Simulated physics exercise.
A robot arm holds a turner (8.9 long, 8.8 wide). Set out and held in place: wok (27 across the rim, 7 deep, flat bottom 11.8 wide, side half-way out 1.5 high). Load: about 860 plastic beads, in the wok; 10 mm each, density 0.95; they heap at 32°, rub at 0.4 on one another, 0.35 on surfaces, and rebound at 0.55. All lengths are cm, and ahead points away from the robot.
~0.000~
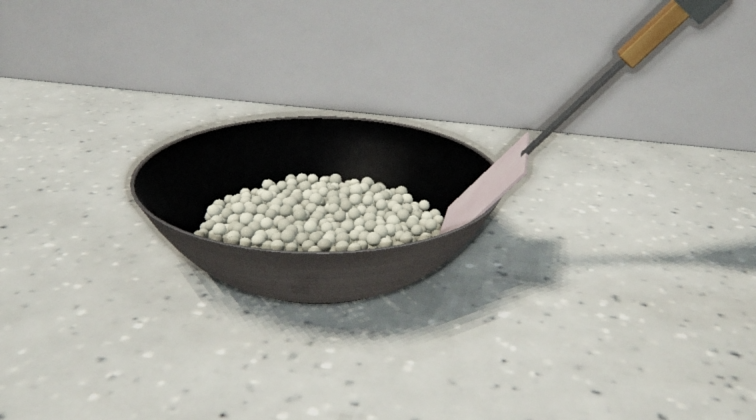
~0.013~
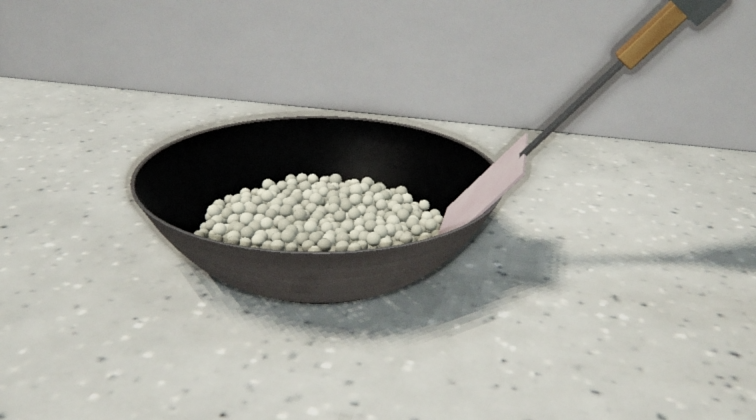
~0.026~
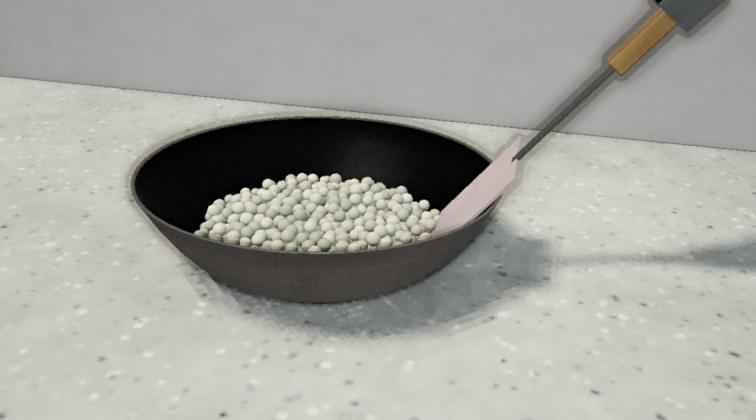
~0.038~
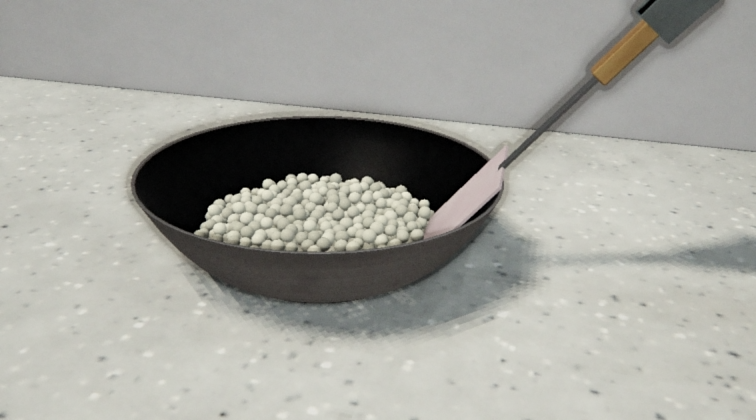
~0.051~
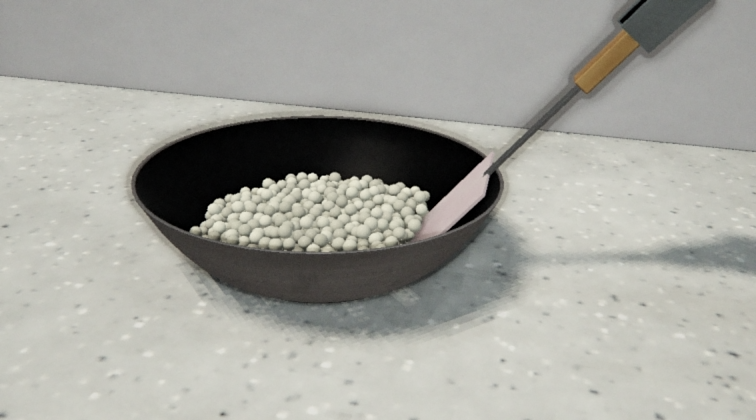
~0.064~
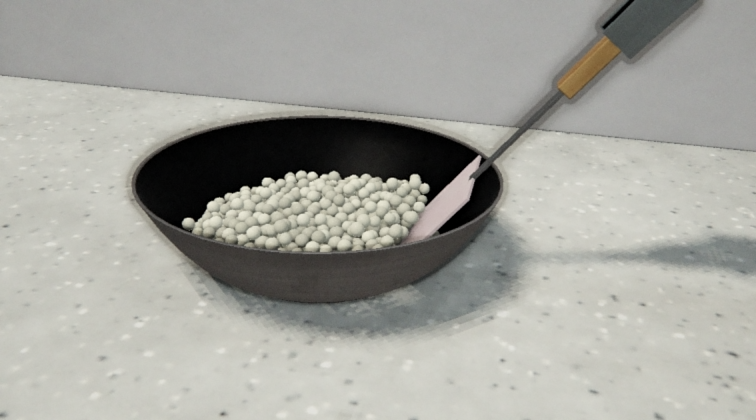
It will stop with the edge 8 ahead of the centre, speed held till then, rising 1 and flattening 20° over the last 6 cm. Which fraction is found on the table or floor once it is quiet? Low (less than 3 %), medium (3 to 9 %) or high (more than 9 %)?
A medium share, 3 to 9 %, ends on the table or floor.
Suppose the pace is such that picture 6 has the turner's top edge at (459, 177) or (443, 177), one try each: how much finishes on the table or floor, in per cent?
Some 15 and 25 per cent.
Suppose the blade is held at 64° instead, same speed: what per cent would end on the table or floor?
It would be near 10 per cent.
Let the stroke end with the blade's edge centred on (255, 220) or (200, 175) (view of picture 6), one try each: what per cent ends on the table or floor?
About 0 and 35 per cent.
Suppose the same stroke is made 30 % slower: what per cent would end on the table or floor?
Then about 0 per cent.
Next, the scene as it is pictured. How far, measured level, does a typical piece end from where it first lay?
About 5 cm.
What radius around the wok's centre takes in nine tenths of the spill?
Roughly 30 cm.
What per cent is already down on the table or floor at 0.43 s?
Some 4 per cent.
By 0.13 s, sloping 52°, highest piece 9 above the table; 859 in the wok.
By 0.19 s, sloping 46°, highest piece 7 above the table; 859 in the wok.
By 0.43 s, sloping 32°, highest piece 8 above the table; 808 in the wok, 29 on the table or floor, 22 on the blade or in flight.
By 1.48 s, sloping 32°, highest piece 8 above the table; 808 in the wok, 51 on the table or floor.
Final count, 808 in the wok, 51 on the table or floor. That is 6 % on the table or floor.
